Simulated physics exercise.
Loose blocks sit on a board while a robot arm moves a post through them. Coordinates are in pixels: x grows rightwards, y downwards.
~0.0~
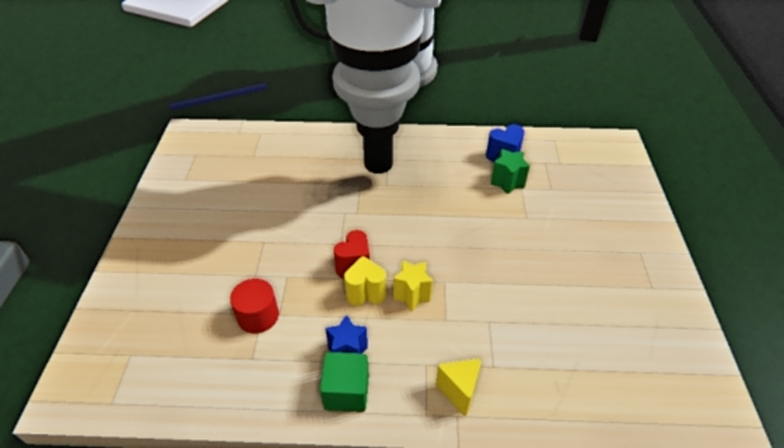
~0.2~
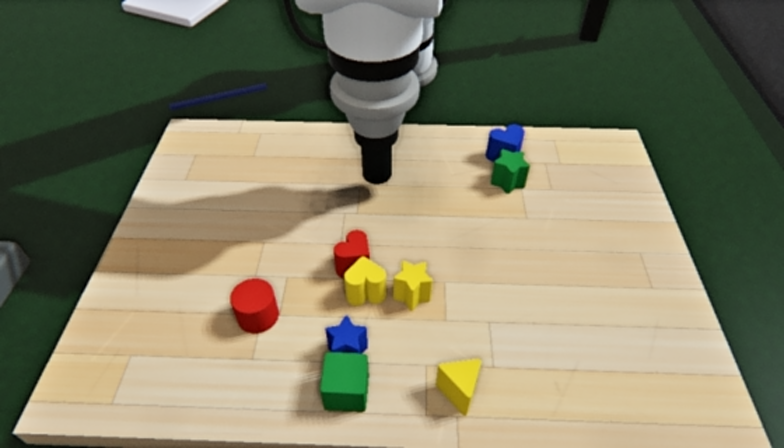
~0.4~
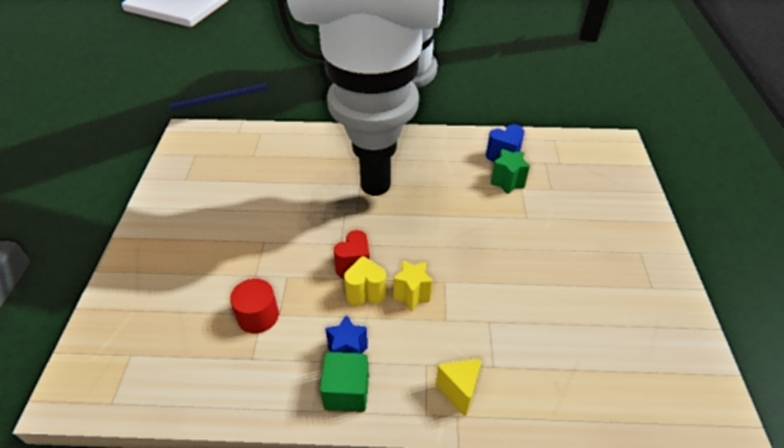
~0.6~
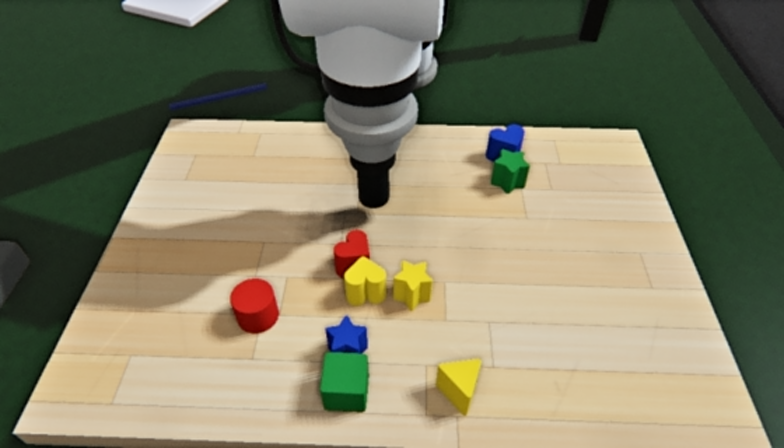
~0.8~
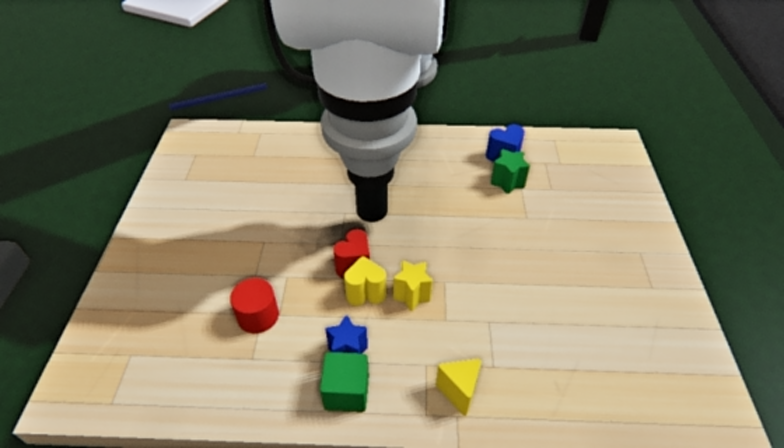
A grey and white robot arm with a black post reaches over a pale wooden board on a green surface, seen from above at an angle. Red, yellow, blue and green blocks sit left of centre and toward the front, with a blue heart and green star at upper right. The post moves steadily nearer the red heart while the blocks and camera stay still.
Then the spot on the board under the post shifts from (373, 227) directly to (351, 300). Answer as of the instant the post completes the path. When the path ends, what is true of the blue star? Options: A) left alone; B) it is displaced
Correct choice: A.
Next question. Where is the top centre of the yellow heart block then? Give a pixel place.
In the picture, it is at (361, 306).
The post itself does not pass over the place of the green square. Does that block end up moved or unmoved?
By the last moment, the green square will still be in its place.
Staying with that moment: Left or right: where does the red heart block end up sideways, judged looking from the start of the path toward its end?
It goes toward the right-hand side.
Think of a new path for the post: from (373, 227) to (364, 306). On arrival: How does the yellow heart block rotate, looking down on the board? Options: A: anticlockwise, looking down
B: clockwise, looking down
A.
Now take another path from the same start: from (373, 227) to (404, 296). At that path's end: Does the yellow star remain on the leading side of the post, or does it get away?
I believe the yellow star keeps its place ahead of the post.
What follows on the original path. Halfway along, post (362, 248); red heart block (342, 268); yellow heart block (364, 293), turned 35° anticlockwise.
At the end, post (350, 286); green square in place; blue star in place; red heart block (317, 301), turned 45° clockwise; yellow heart block (361, 306), turned 80° anticlockwise.
